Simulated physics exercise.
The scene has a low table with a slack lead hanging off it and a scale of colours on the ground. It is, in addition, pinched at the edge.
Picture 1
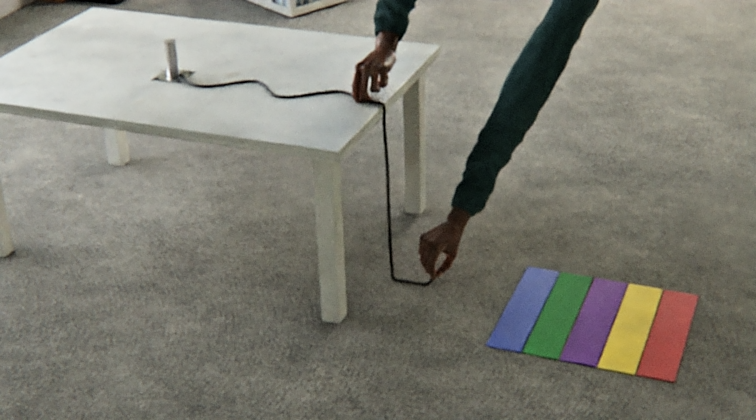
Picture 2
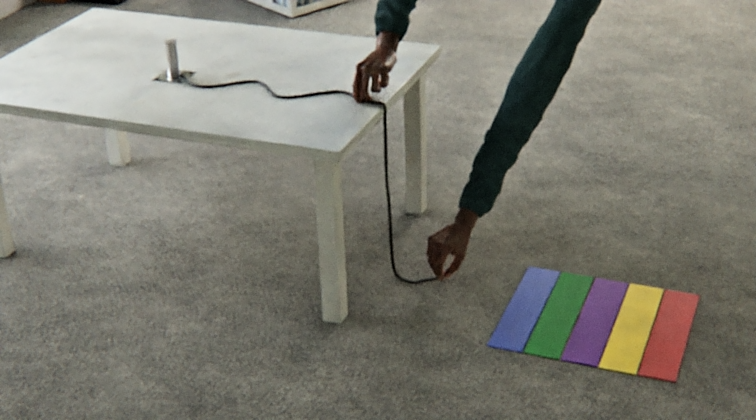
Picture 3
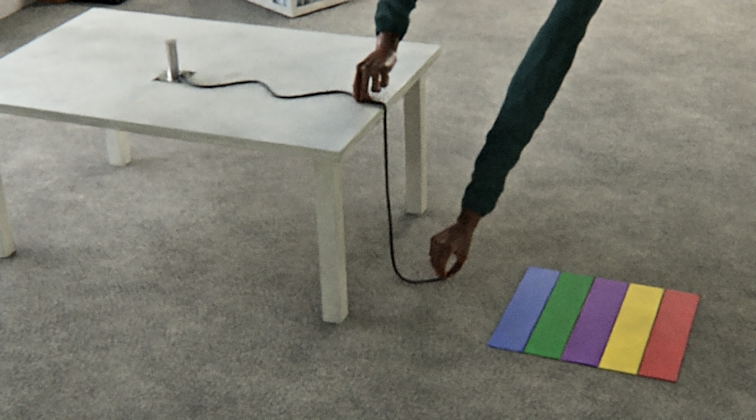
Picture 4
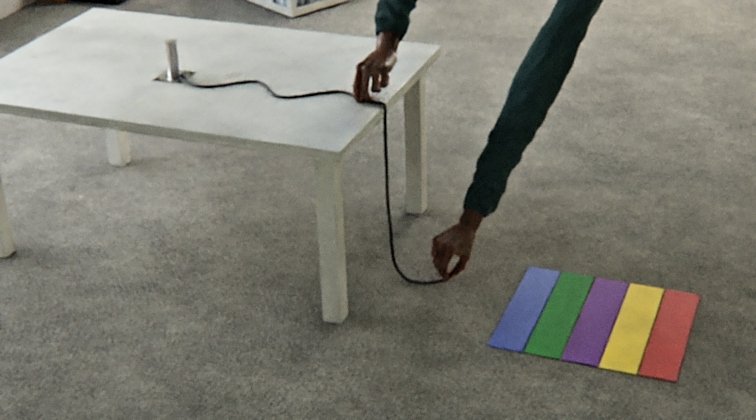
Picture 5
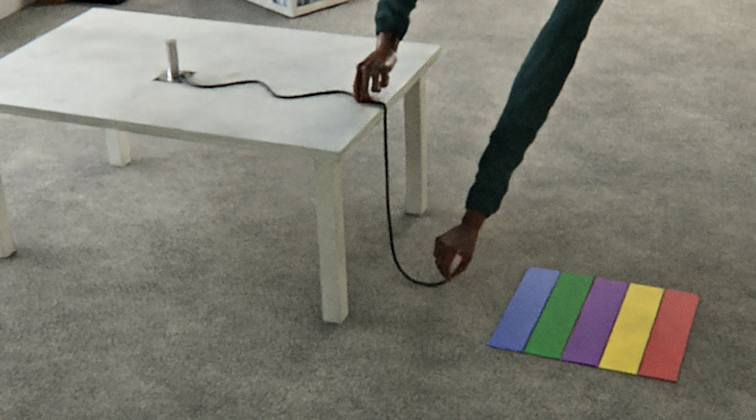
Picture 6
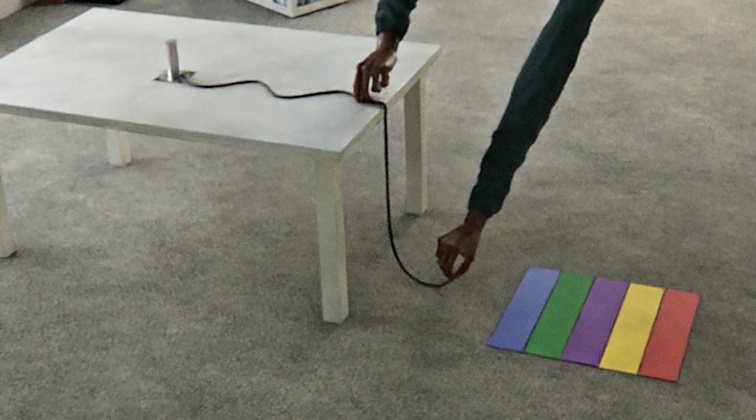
At first, one hand pinches a dark cord at the edge of a low white table while another holds its hanging end near the floor, left of a strip of coloured bands. The lower hand then shifts slightly right, and the cord's squarish bend rounds into a loose curve.
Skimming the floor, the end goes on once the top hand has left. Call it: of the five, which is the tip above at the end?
The purple strip.
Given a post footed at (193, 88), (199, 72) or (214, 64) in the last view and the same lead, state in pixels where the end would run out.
In pixels, the answers are (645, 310), (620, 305) and (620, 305).
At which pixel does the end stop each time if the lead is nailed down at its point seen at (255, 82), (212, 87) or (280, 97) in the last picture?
Readings in order - (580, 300), (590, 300), (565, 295).
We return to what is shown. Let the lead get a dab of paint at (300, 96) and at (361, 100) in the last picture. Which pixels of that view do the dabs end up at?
The first lands at (328, 97), while the second lands at (394, 115).
A little later, end near (531, 291); over blue.
Next, end near (575, 299); over green.
When it is tight, end near (601, 303); over purple. The purple one.
